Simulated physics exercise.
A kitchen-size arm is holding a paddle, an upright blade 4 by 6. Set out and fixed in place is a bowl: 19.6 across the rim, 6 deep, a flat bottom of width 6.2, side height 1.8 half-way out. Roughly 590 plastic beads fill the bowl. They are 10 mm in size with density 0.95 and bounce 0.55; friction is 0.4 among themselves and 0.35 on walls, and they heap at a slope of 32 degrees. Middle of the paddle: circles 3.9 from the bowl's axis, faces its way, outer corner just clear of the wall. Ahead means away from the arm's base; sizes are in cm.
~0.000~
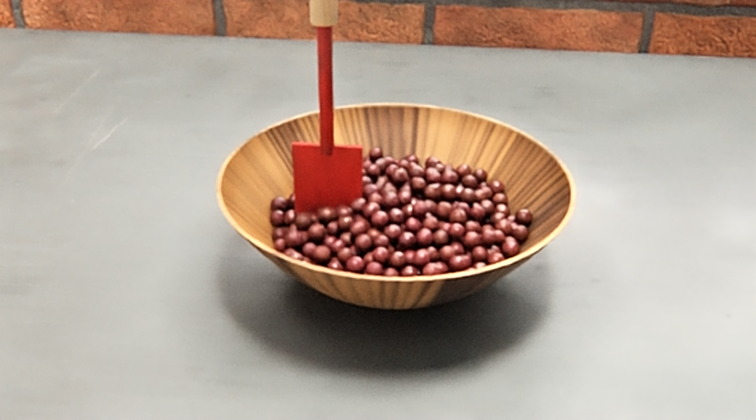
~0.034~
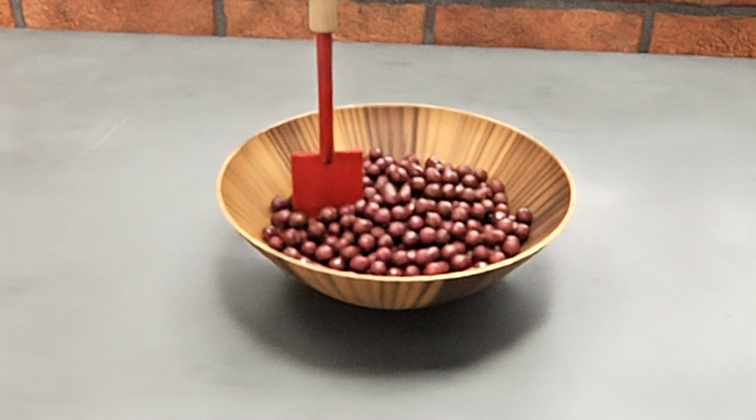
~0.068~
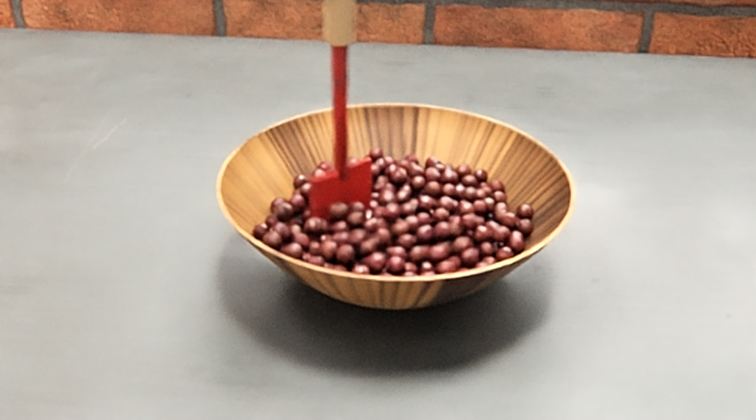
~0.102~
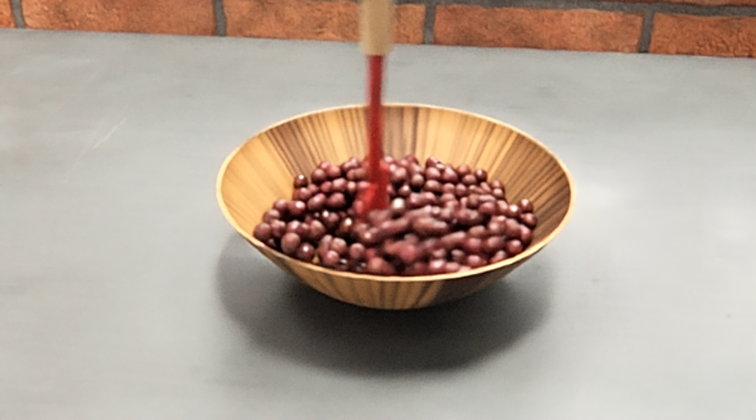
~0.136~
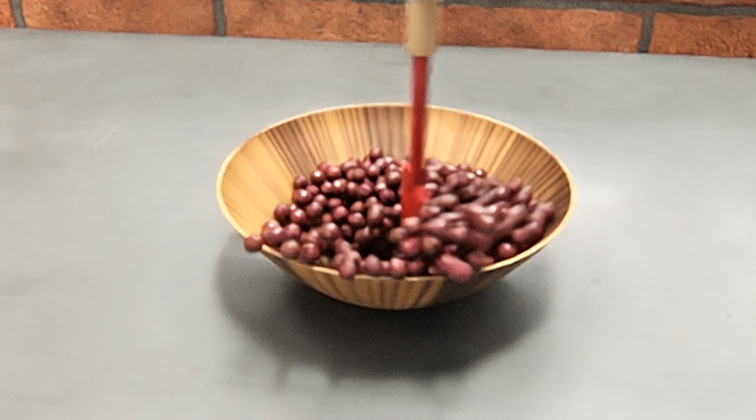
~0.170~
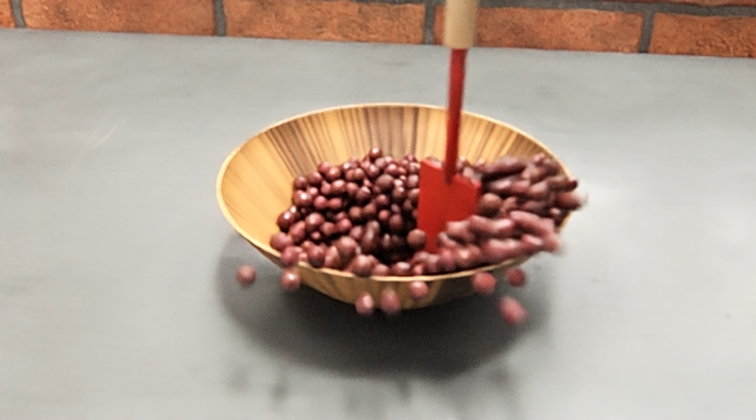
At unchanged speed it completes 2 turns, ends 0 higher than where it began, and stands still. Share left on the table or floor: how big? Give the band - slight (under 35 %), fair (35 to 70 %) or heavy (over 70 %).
Band: Fair.
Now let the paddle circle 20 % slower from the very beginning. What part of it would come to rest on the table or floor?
My guess is about 30 per cent.
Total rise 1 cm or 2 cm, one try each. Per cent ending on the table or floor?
Near 35 in a hundred, then near 30 in a hundred.
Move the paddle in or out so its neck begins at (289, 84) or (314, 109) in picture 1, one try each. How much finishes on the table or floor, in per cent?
Near 25 and 50 in a hundred, one try each.
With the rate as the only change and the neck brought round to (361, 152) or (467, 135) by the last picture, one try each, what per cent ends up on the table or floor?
Roughly 10 and 55 percent, in that order.
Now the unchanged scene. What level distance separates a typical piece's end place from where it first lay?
My guess is close to 12 centimetres.
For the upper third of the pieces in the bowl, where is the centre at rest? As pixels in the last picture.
Near (312, 235).
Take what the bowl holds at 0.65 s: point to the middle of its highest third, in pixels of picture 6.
In the last picture it sits around (483, 175).
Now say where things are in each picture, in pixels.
The first picture shows the paddle neck at (327, 120), 0° round; upper third of the load around (403, 211), from x 280 to 525, top at y 155; 593 in the bowl.
The second picture shows the paddle neck at (326, 127), 14° round; upper third of the load around (400, 215), from x 270 to 525, top at y 155.
The third picture shows the paddle neck at (341, 144), 45° round; upper third of the load around (395, 226), from x 260 to 525, top at y 155.
The fourth picture shows the paddle neck at (375, 155), 77° round; upper third of the load around (416, 231), from x 260 to 530, top at y 155.
The fifth picture shows the paddle neck at (417, 156), 109° round; upper third of the load around (453, 227), from x 255 to 545, top at y 155; 586 in the bowl, 7 in flight or on the tool.
The sixth picture shows the paddle neck at (452, 147), 140° round; upper third of the load around (494, 209), from x 245 to 575, top at y 155; 571 in the bowl, 22 in flight or on the tool.
After 0.41 s, 5° round, highest piece 9 above the table; 425 in the bowl, 113 on the table or floor, 55 in flight or on the tool.
After 0.65 s, 229° round, highest piece 11 above the table; 358 in the bowl, 214 on the table or floor, 21 in flight or on the tool.
After 0.97 s, 0° round, highest piece 6 above the table; 319 in the bowl, 274 on the table or floor.
After 1.67 s, 0° round, highest piece 6 above the table; 319 in the bowl, 274 on the table or floor.
In the end, 319 in the bowl, 274 on the table or floor. That is 46 % on the table or floor.
